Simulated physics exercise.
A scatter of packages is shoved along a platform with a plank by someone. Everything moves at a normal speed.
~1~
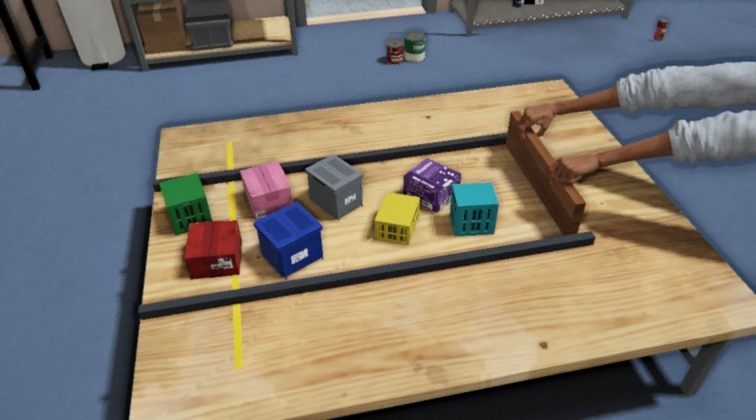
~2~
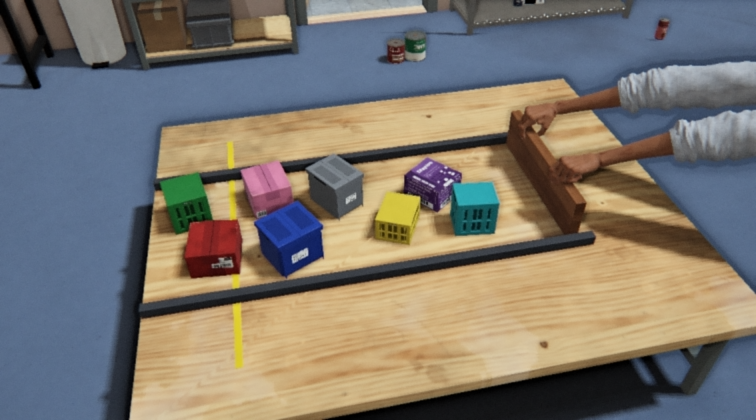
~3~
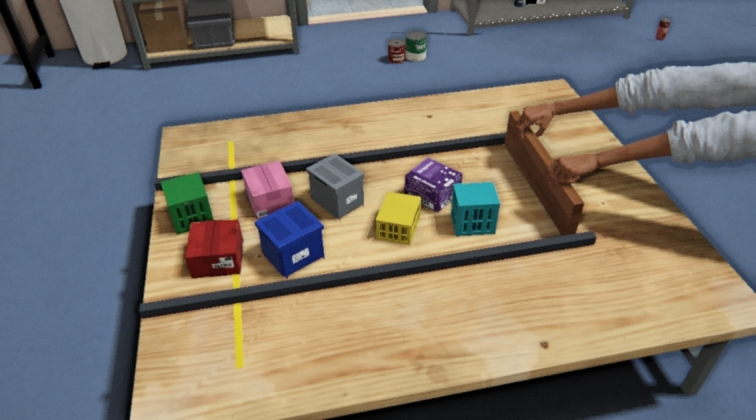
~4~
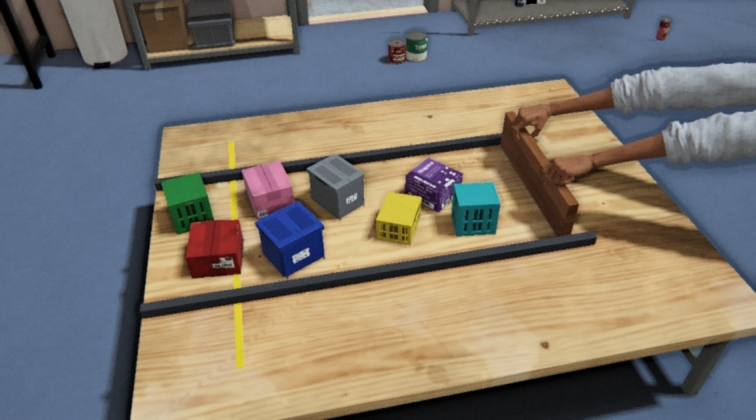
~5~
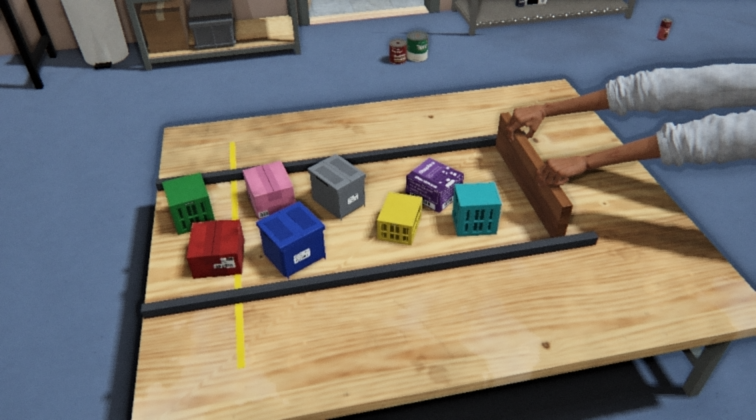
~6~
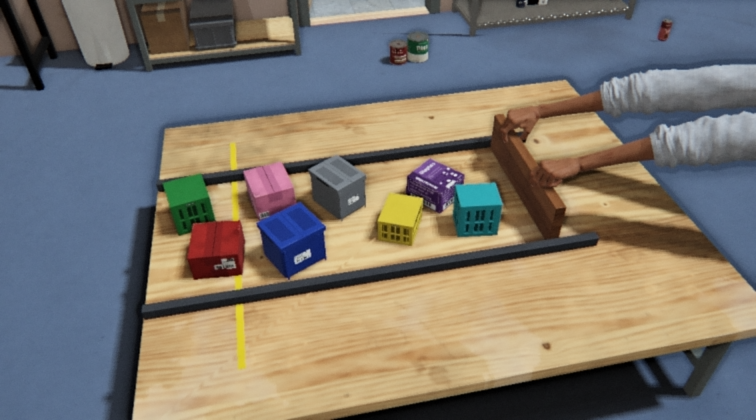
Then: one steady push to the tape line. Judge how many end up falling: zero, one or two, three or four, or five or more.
My judgement: Three or four.
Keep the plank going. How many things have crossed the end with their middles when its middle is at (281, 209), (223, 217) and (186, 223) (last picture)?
2; 4; 6.
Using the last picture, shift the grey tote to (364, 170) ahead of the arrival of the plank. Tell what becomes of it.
Started there, the object is not lost.
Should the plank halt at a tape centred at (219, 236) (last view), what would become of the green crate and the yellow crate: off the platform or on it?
The green crate is gone and the yellow crate stays put.
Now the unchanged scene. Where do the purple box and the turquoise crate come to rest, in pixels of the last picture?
I'd say approximately (214, 208) and then (213, 251).
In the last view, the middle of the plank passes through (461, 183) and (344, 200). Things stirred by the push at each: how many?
It comes to 2 for the first spot, 7 for the other.
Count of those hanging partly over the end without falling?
Result: 0.
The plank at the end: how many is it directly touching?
The figure is 2.
Soon after, none off yet; green crate at rest near (190, 204); red parcel at rest near (218, 249); pink parcel at rest near (270, 191).
Then, none off yet; green crate at rest near (190, 204); red parcel moved a little near (189, 250); pink parcel moved about its own width near (236, 194).
By the end, the number that fall off is three or four; fallen, blue tote, pink parcel, red parcel and green crate.
